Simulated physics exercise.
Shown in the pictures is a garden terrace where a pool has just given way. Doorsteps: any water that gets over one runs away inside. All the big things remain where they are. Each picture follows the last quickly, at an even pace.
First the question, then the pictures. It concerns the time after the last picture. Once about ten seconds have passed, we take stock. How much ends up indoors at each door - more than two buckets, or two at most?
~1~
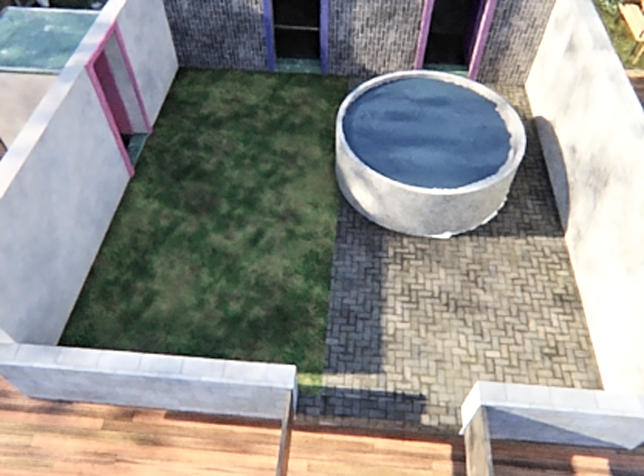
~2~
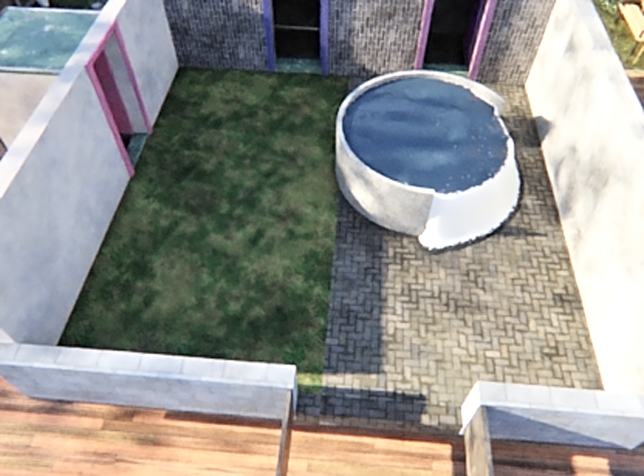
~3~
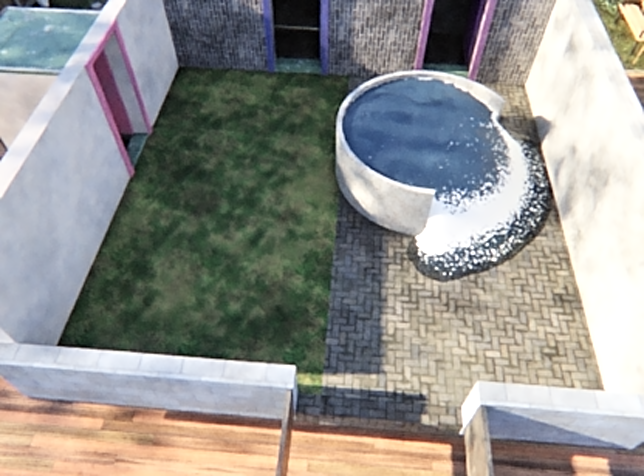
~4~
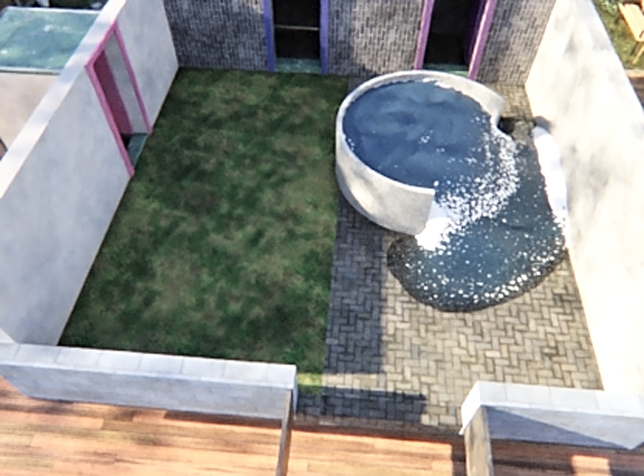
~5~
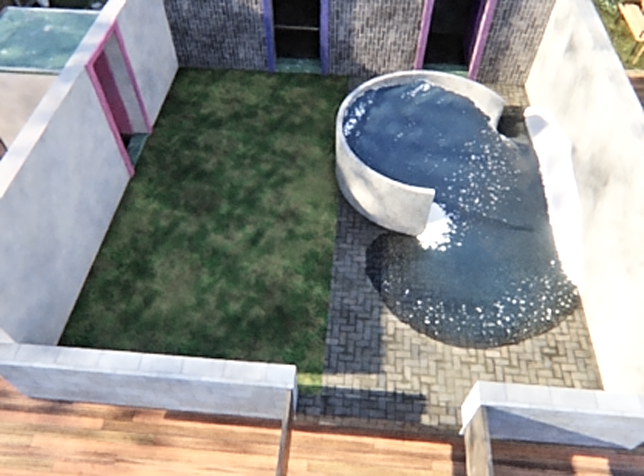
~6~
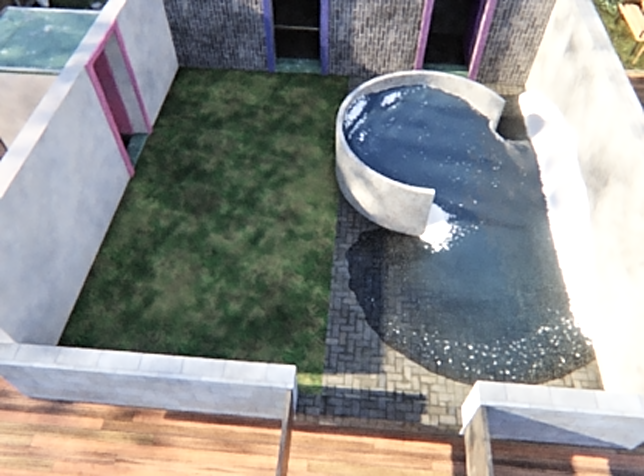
The blue door will respect the limit, the purple door will respect the limit, the pink door will break the limit.
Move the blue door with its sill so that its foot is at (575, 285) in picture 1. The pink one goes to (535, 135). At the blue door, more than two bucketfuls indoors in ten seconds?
My answer is that the blue door goes beyond the limit.
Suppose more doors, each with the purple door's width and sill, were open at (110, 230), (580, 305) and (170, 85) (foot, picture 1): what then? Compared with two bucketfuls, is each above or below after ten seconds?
In order: Falls short, exceeds it, falls short.
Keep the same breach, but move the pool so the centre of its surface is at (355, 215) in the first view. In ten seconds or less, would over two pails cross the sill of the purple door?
Then the purple exceeds the limit.
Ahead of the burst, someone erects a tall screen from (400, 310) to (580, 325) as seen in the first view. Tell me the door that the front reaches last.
I'd name the pink-painted one.
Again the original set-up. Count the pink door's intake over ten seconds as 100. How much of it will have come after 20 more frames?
About 0 per cent.
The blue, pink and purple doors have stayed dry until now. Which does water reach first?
Answer: The purple-painted one.
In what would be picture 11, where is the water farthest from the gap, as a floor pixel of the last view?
The farthest wet spot is near (331, 394).
A moment on, water covers 30 % of the floor; the blue door not reached, the purple door wet at the sill, nothing in, the pink door not reached.
Next, water covers 35 % of the floor; the blue door not reached, the purple door wet at the sill, nothing in, the pink door not reached.
Then, water covers 70 % of the floor; the blue door wet at the sill, nothing in, the purple door wet at the sill, nothing in, the pink door not reached.
Later, water covers 100 % of the floor; the blue door wet at the sill, nothing in, the purple door under two buckets in, the pink door wet at the sill, nothing in.
In the end, water covers 100 % of the floor; the blue door wet at the sill, nothing in, the purple door under two buckets in, the pink door far over two buckets in.
